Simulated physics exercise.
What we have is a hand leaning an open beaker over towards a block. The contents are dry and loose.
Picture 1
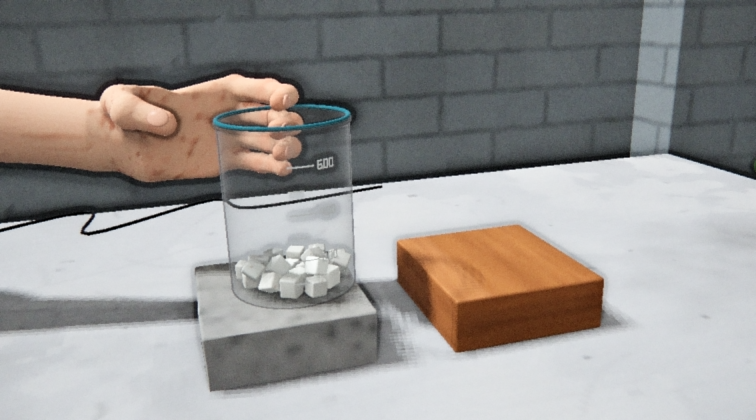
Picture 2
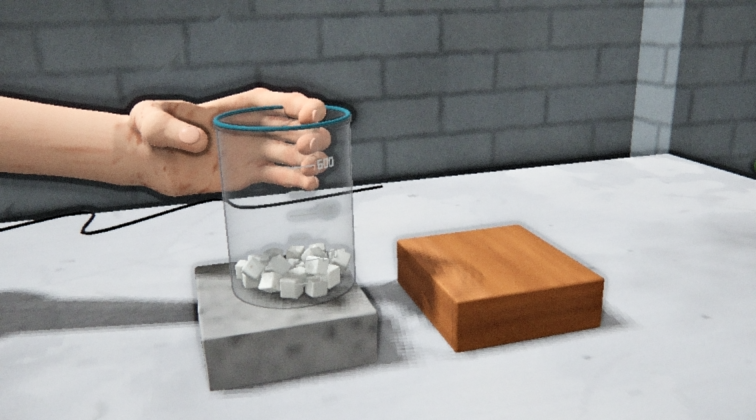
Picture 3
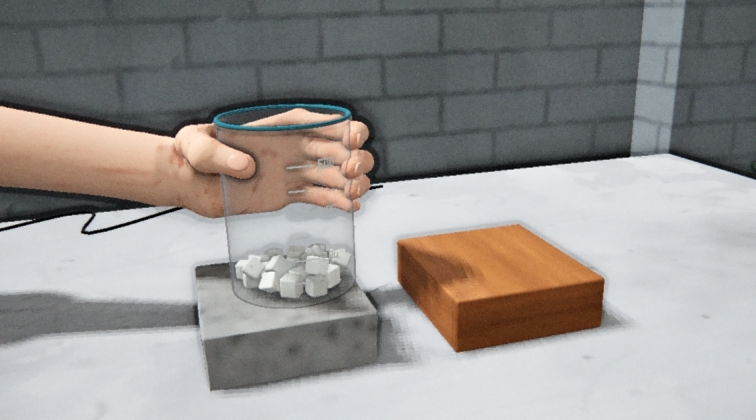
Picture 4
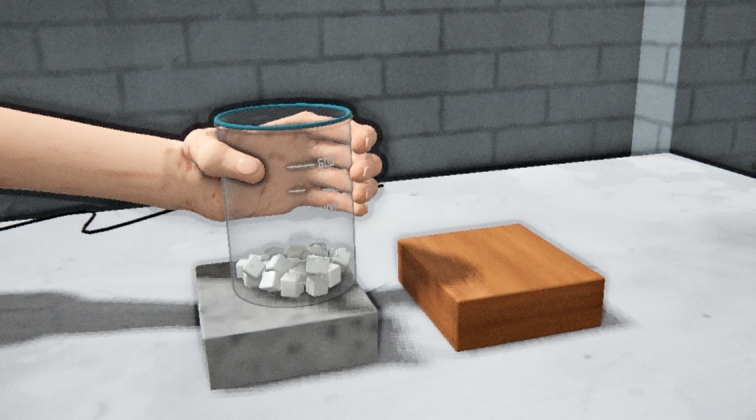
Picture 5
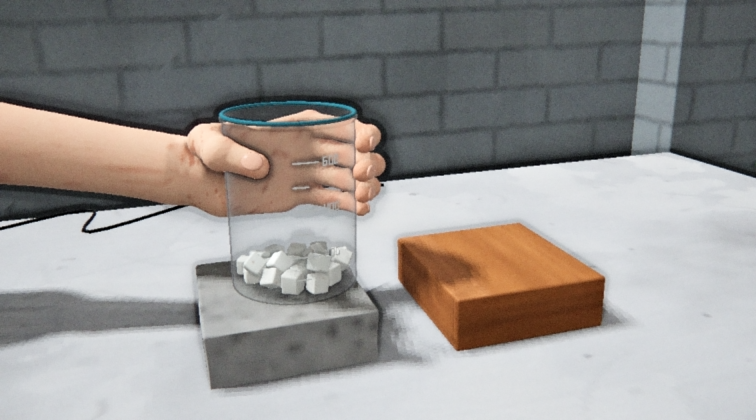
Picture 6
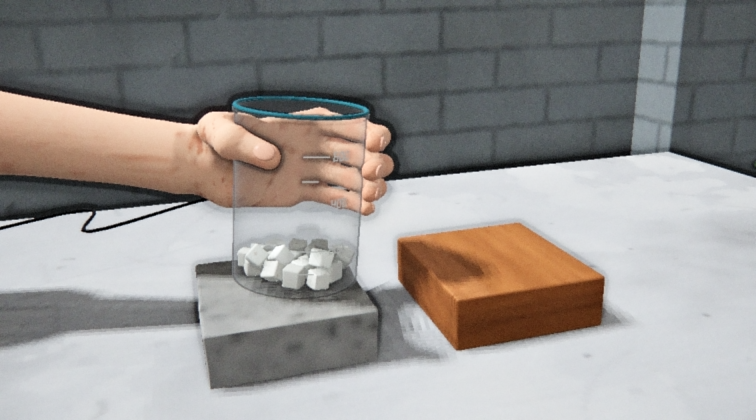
A hand reached in from the left and closed around a clear beaker of white cubes standing on a gray block, then lifted it slightly and leaned it a little right, toward a wooden block.
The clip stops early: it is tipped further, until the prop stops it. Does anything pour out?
Once it rests there, the filling all remains inside.
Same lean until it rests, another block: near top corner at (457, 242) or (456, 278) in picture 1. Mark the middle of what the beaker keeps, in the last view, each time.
At about (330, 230), and at (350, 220).
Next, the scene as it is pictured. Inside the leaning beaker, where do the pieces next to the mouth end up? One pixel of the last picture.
At about (389, 252).
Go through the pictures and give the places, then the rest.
Beaker near (289, 202), nearly empty of sugar cubes; block near (491, 280), its top about level with the beaker's foot, in the first picture.
Beaker near (289, 202), upright; rim near (346, 112); top of the contents near (314, 258), in the second picture.
Beaker near (289, 201), upright; rim near (346, 112); block near (492, 280), in the third picture.
Beaker near (290, 201), upright; rim near (347, 111); top of the contents near (314, 257), in the fourth picture.
Beaker near (292, 198), upright; rim near (352, 110); block near (492, 279), in the fifth picture.
Beaker near (299, 193), leaning 6°; rim near (364, 110); block near (492, 279), its top about level with the beaker's foot, in the sixth picture.
Then, 0.49 s on from there, the beaker leans 37°; everything is still inside.
Then, 1.01 s on from there, the beaker leans 71°; everything is still inside.
Then, 1.63 s on from there, the beaker rests on the block at 91°; everything is still inside.
In the end, the beaker rests on the block at 91°; everything is still inside.
